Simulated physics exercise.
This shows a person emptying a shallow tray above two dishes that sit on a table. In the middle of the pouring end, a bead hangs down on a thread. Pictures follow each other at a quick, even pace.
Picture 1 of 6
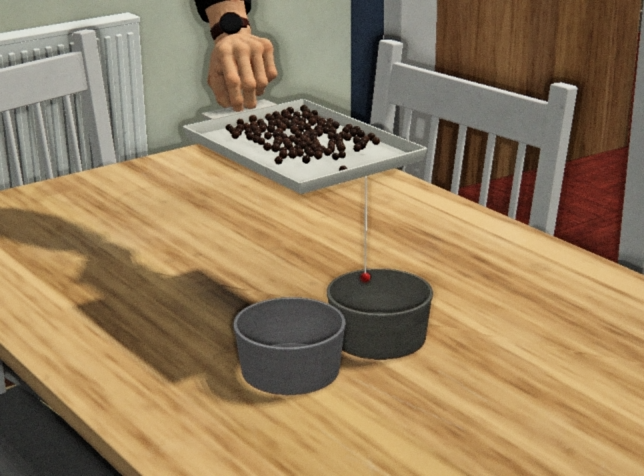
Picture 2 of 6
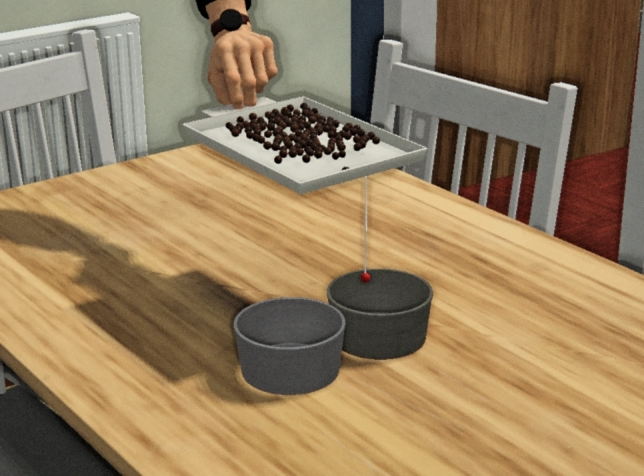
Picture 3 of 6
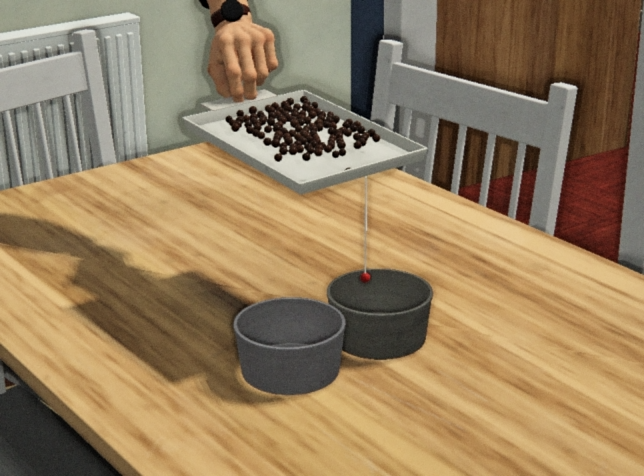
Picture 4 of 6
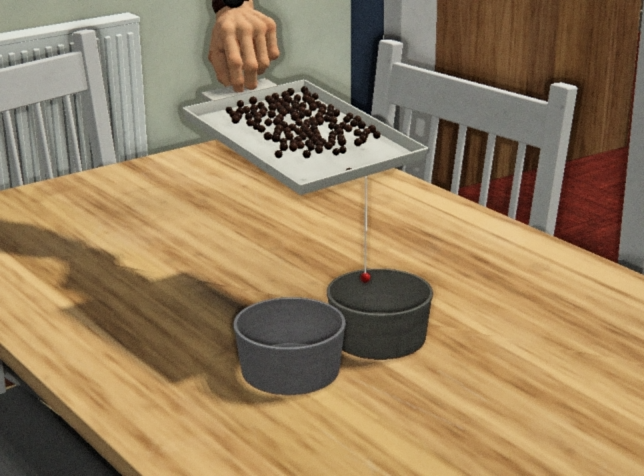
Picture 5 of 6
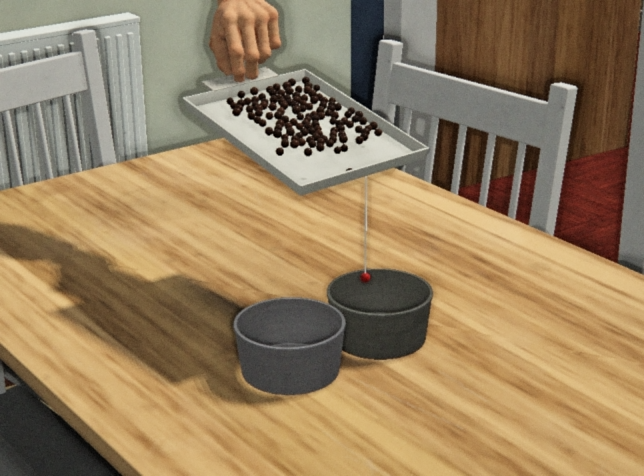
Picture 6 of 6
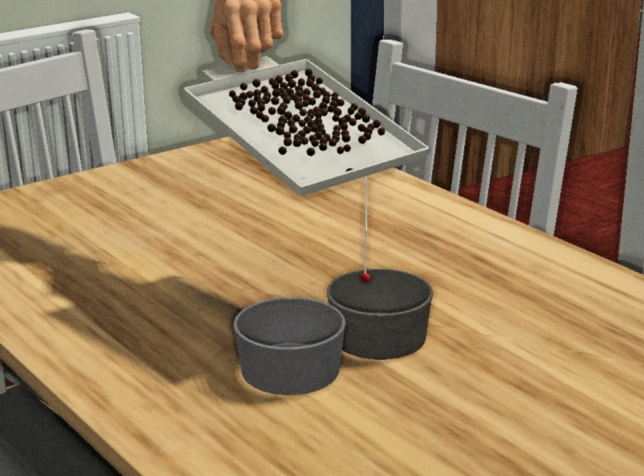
A hand held a shallow tray of dark chocolate balls above two grey dishes on a wooden table, then gradually tilted it forward as the balls shifted slightly and a red bead hung still.
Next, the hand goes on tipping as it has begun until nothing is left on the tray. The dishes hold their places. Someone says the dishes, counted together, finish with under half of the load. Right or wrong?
Wrong, they hold over half.
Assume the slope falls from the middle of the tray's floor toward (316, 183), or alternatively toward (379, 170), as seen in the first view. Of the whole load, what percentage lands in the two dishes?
Close to 90 percent first and close to 50 percent second.
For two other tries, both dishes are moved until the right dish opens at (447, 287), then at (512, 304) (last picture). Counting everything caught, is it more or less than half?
In order, they'd catch a major share, and next a minor share.
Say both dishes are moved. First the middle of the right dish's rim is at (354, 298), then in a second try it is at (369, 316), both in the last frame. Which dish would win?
Trial one goes to the right of the two, trial two to the right of the two.
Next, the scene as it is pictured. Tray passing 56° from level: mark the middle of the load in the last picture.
Roughly at (355, 159).
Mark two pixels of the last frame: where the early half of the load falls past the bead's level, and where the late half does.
Starting near (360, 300), moving on to near (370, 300).
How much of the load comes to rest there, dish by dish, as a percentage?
Left dish: 30 per cent; right dish: 40 per cent.
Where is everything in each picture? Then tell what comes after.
In the first picture, corners of the pouring end (301, 181) and (423, 148), level; middle of the load (298, 135), chocolate balls; left dish (322, 362); right dish (413, 328); bead on its thread (365, 278).
In the second picture, corners of the pouring end (301, 181) and (423, 148), level; middle of the load (298, 133).
In the third picture, corners of the pouring end (301, 182) and (424, 148), tipped barely, lowest at the left corner; middle of the load (299, 129).
In the fourth picture, corners of the pouring end (301, 183) and (424, 148), tipped a little, lowest at the left corner; middle of the load (299, 123).
In the fifth picture, corners of the pouring end (302, 184) and (424, 147), tipped a little, lowest at the left corner; middle of the load (300, 117).
In the sixth picture, corners of the pouring end (302, 185) and (425, 147), tipped a little, lowest at the left corner; middle of the load (303, 113), almost all on the move; left dish (322, 362); right dish (413, 328).
Just after the last frame, tray tipped steeply; almost all on the tray; just a few in the left dish; just a few in the right dish; just a few outside both; just a few in the air.
A moment on, tray tipped right over; about a tenth on the tray; roughly a quarter in the left dish; roughly a quarter in the right dish; roughly a quarter outside both; roughly a quarter in the air.
Further on, tray tipped past a quarter turn; roughly a third in the left dish; roughly a third in the right dish; roughly a third outside both.
When it is over, tray tipped past a quarter turn; roughly a third in the left dish; roughly a third in the right dish; roughly a third outside both.
